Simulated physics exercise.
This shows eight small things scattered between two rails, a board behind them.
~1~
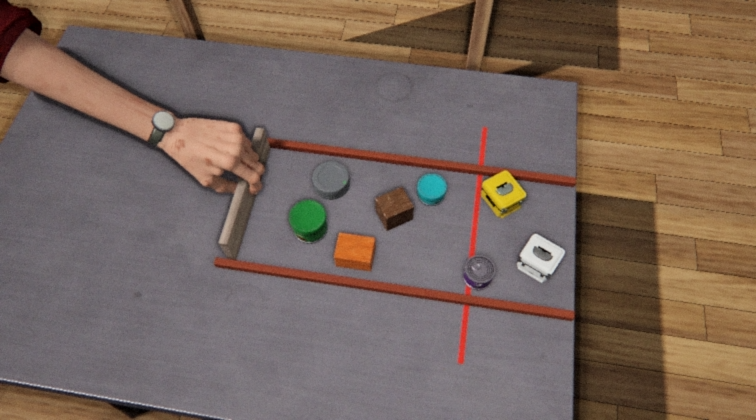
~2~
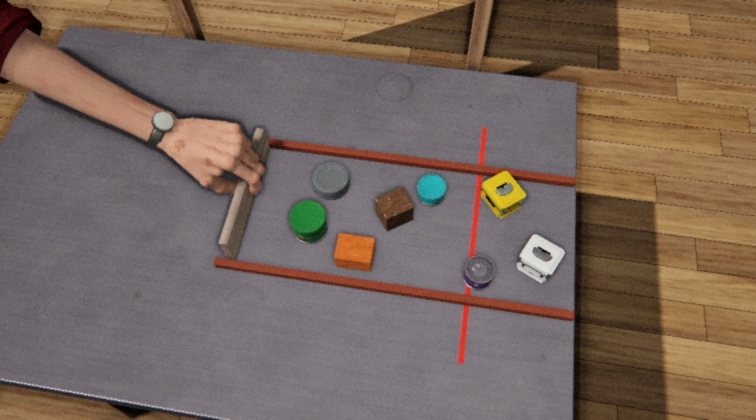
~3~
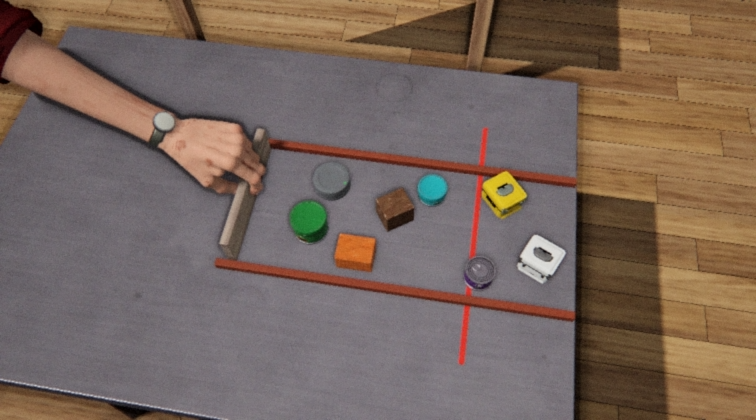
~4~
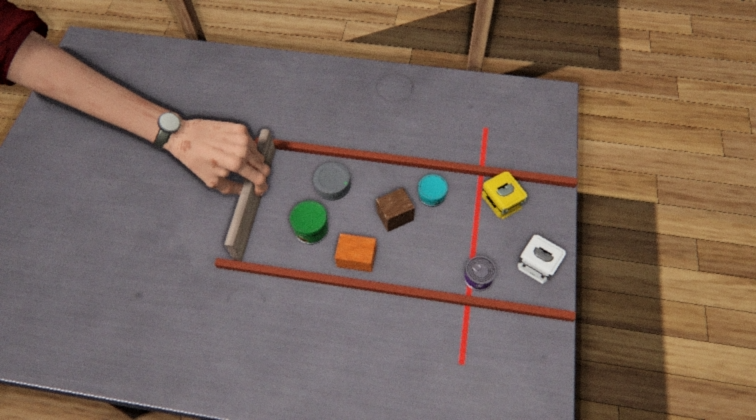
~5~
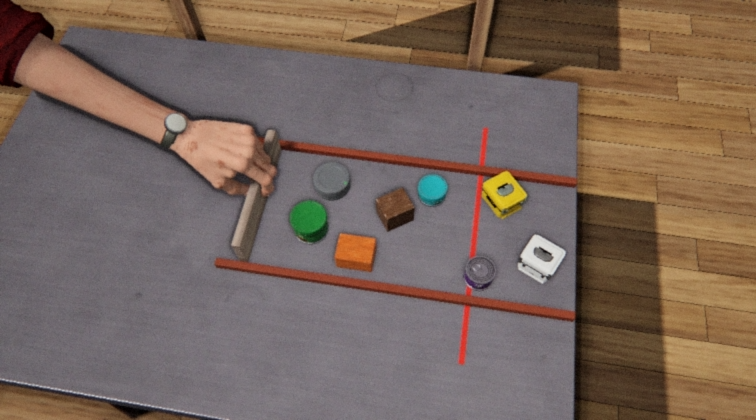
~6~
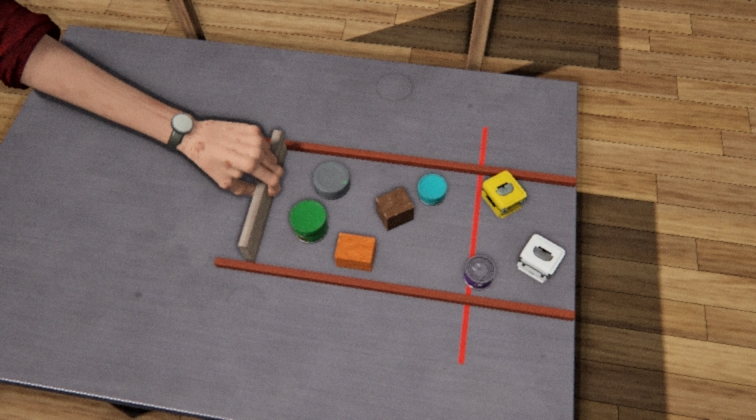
The footage shows a hand wearing a watch holding a board between two rails on a gray table, then sliding it slightly right toward a green tin and other small objects, which stay still around a red line.
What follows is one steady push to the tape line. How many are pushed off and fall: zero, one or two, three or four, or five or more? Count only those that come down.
The number that fall off is zero.
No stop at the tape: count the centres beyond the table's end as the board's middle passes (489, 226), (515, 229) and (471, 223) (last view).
The counts: 0, 1 and 0.
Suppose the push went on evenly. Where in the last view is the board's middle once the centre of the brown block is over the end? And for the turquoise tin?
About (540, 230), and (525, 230) for the other.
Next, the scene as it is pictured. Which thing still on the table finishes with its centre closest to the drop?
The yellow case.
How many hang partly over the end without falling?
Overhanging: 0.
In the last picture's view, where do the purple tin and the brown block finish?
First (514, 278), then (515, 222).
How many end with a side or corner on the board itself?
In contact: 3.
Early on, none off yet; white case at rest near (540, 259); yellow case at rest near (503, 195); purple tin at rest near (479, 273).
A while later, none off yet; white case at rest near (540, 259); yellow case travelled a little near (523, 197); purple tin at rest near (479, 273).
Finally, the number that fall off is zero.
